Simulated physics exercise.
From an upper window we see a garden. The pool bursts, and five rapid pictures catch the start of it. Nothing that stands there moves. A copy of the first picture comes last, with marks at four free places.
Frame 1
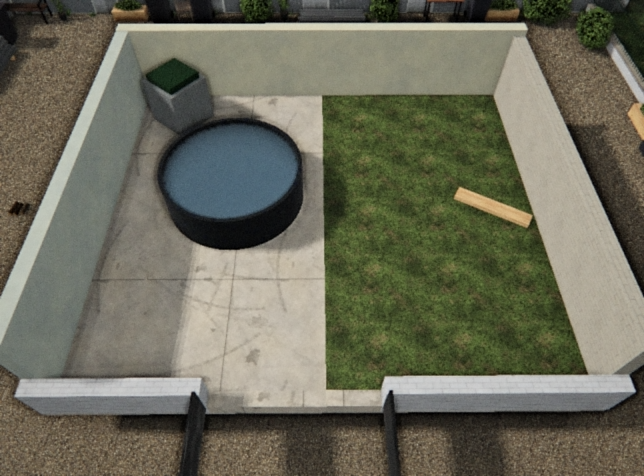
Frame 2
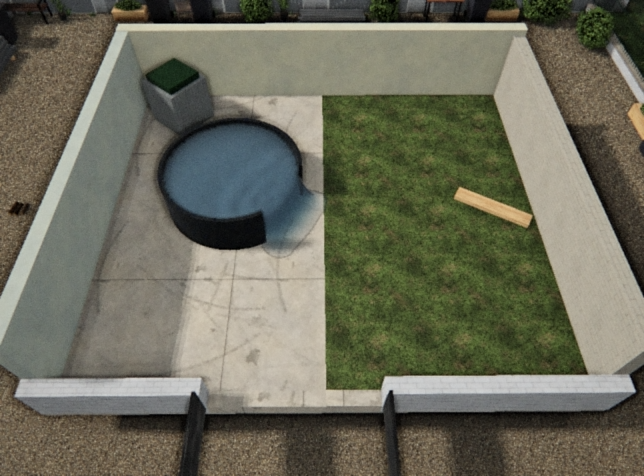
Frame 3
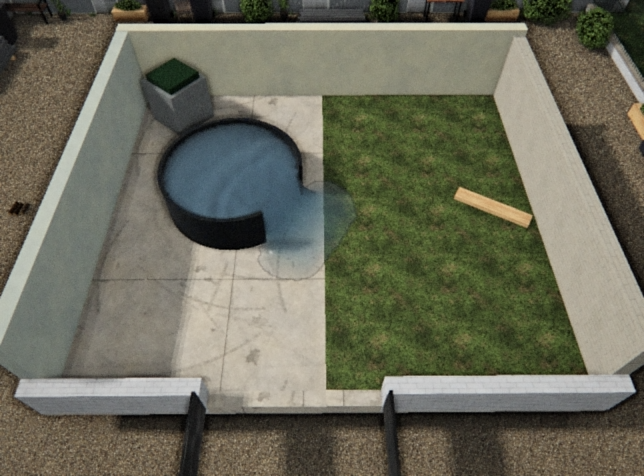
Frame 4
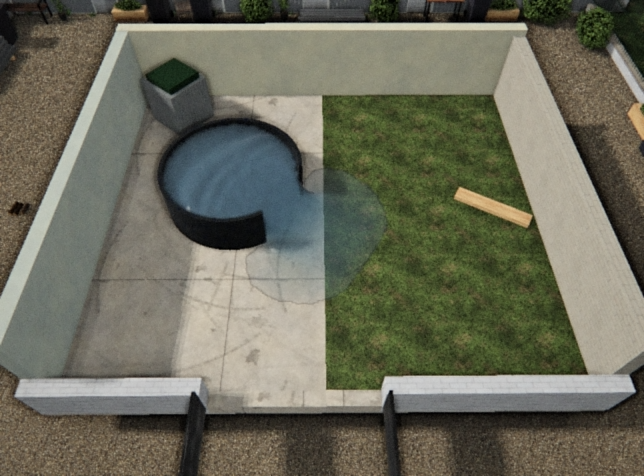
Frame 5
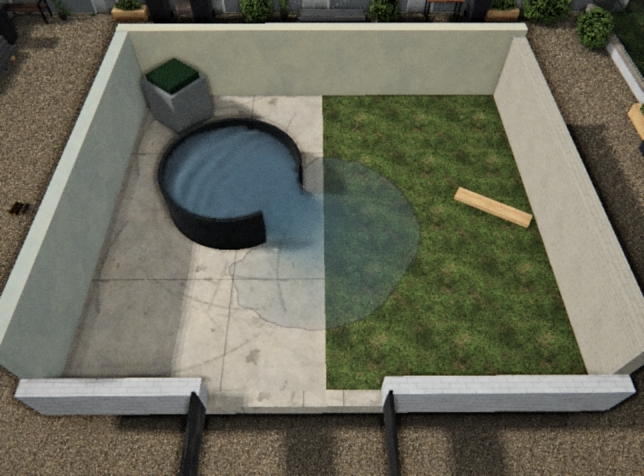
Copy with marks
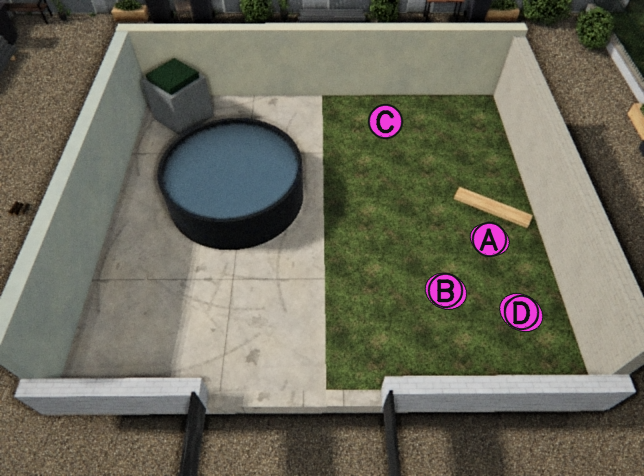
A round dark pool full of water stood in a walled garden, then its lower right side opened and water poured out, spreading in a widening sheet across the paving and onto the grass.
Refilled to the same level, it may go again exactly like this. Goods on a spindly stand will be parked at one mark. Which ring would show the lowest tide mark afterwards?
Go for C.
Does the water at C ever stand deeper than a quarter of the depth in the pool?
No.
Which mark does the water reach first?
B.
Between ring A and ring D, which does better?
That would be A.
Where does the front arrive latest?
That is ring C.
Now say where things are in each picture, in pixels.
Pool full, its middle at (231, 168); open gate at (294, 381), in the first frame.
In the second frame, 1 % of the ground under water, visible out to (318, 195).
In the third frame, 5 % of the ground under water, visible out to (304, 273).
In the fourth frame, 9 % of the ground under water, visible out to (326, 295).
In the fifth frame, 16 % of the ground under water, visible out to (415, 235).
In magenta, A at (489, 239); B at (445, 290); C at (385, 121); D at (521, 312).
With A, the water peaks at about 26 % of the depth that stood in the pool.
With B, the water peaks at about 33 % of the depth that stood in the pool.
With C, the water peaks at about 11 % of the depth that stood in the pool.
With D, the water peaks at about 40 % of the depth that stood in the pool.
